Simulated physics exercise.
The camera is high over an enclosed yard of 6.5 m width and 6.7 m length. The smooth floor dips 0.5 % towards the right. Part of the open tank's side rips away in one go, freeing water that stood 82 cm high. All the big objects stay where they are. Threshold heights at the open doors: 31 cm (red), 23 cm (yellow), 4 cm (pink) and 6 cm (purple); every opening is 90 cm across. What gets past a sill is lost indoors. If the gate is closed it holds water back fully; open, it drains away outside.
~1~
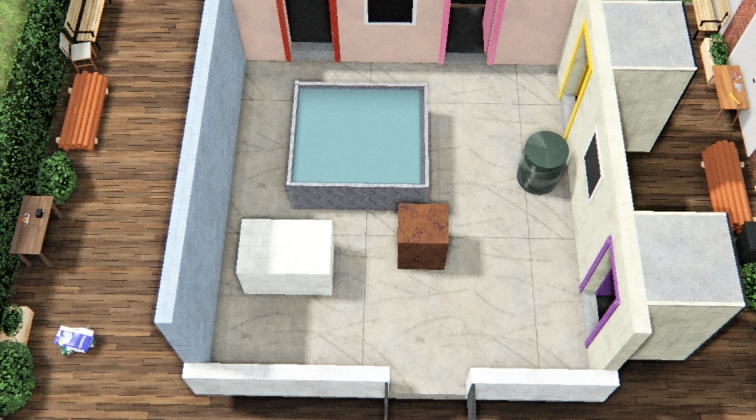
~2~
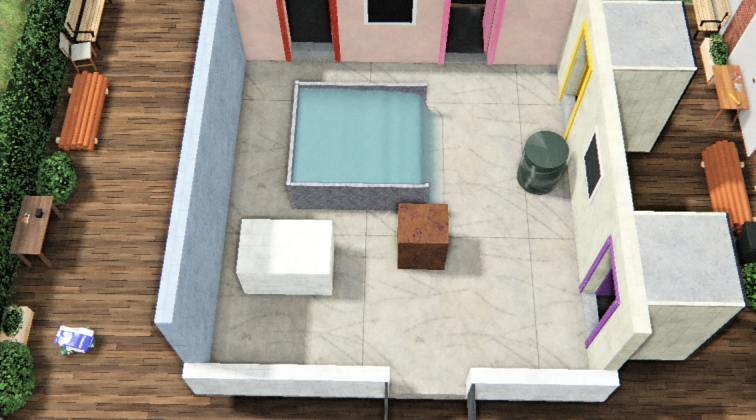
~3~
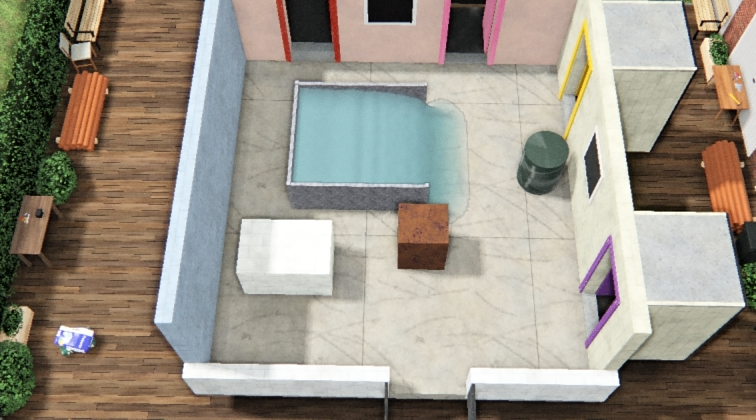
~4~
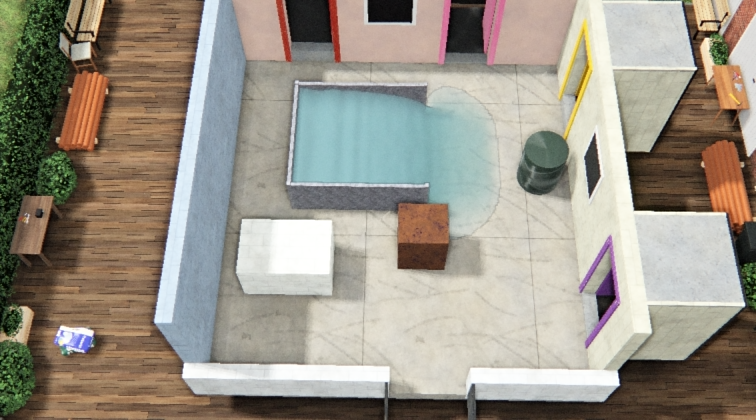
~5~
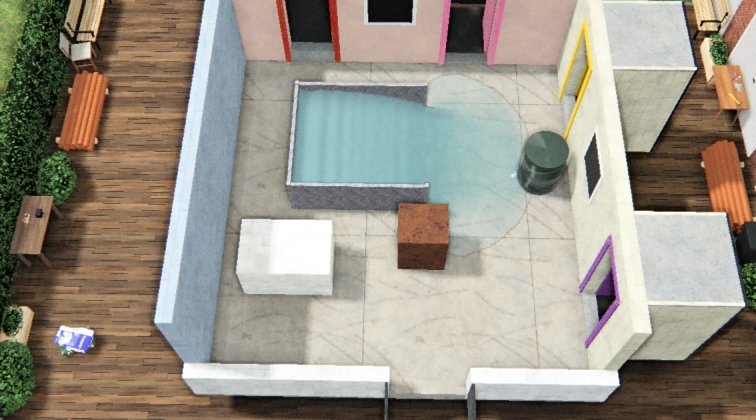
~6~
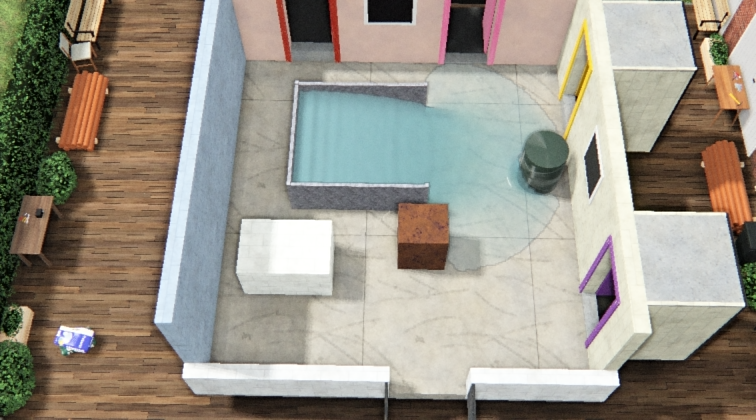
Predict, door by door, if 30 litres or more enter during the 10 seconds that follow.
The water let in: At the red door it stays under the limit; at the yellow door it exceeds the limit; at the pink door it passes the limit; at the purple door it passes the limit.
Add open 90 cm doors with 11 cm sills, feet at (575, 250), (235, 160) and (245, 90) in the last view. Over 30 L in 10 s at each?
In that order: Past it, under, above.
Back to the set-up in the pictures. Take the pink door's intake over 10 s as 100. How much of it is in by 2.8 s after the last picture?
About 35 per cent.
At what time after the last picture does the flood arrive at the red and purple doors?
Arrival: Red 3.0 s, purple 0.8 s.
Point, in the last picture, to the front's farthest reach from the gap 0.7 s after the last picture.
Near (575, 302).
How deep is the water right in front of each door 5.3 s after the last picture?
In cm: Red 7, yellow 16, pink 10, purple 14.
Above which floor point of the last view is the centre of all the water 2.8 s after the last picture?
Around (473, 181).
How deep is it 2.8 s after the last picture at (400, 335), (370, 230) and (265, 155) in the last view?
About 3, 0 and 0 cm.
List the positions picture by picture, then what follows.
Still water, 82 cm deep, in the open tank at (360, 135), in the first picture.
The front is at a hidden place, 1.2 m from the gap at (423, 152); 0.7 m2 of floor is under water; 82 cm left at the back of the open tank, in the second picture.
The front is at (447, 104), 1.4 m from the gap at (423, 153); 1.9 m2 of floor is under water; 82 cm left at the back of the open tank, in the third picture.
Water pours out at (423, 153) and has run 1.7 m, to (456, 92); typically 13 cm deep outside, 81 cm at the open tank's back, in the fourth picture.
The front is at (488, 91), 2.1 m from the gap at (423, 154); 6.2 m2 of floor is under water; 74 cm left at the back of the open tank, in the fifth picture.
Water pours out at (423, 154) and has run 2.7 m, to a hidden place; typically 8 cm deep outside, 68 cm at the open tank's back, in the sixth picture.
Then, 0.7 s after the last picture water covers 35 % of the floor and is deepest (52 cm) near (514, 169); red door not reached, yellow door 45 cm at the sill, 47 L in, pink door 7 cm at the sill, 3 L in, purple door not reached.
Then, 1.5 s after the last picture water covers 40 % of the floor and is deepest (56 cm) near (550, 66); red door not reached, yellow door 46 cm at the sill, 179 L in, pink door 5 cm at the sill, 13 L in, purple door 16 cm at the sill, 7 L in.
Then, 2.8 s after the last picture water covers 55 % of the floor and is deepest (38 cm) near (572, 382); red door not reached, yellow door 31 cm at the sill, 317 L in, pink door 11 cm at the sill, 66 L in, purple door 14 cm at the sill, 60 L in.
Then, 5.3 s after the last picture water covers 95 % of the floor and is deepest (23 cm) near (290, 68); red door 7 cm at the sill, 0 L in, yellow door 16 cm at the sill, 335 L in, pink door 10 cm at the sill, 123 L in, purple door 14 cm at the sill, 171 L in.
Then, 9.3 s after the last picture water covers 100 % of the floor and is deepest (16 cm) near (392, 243); red door 9 cm at the sill, 0 L in, yellow door 7 cm at the sill, 335 L in, pink door 7 cm at the sill, 185 L in, purple door 10 cm at the sill, 248 L in.
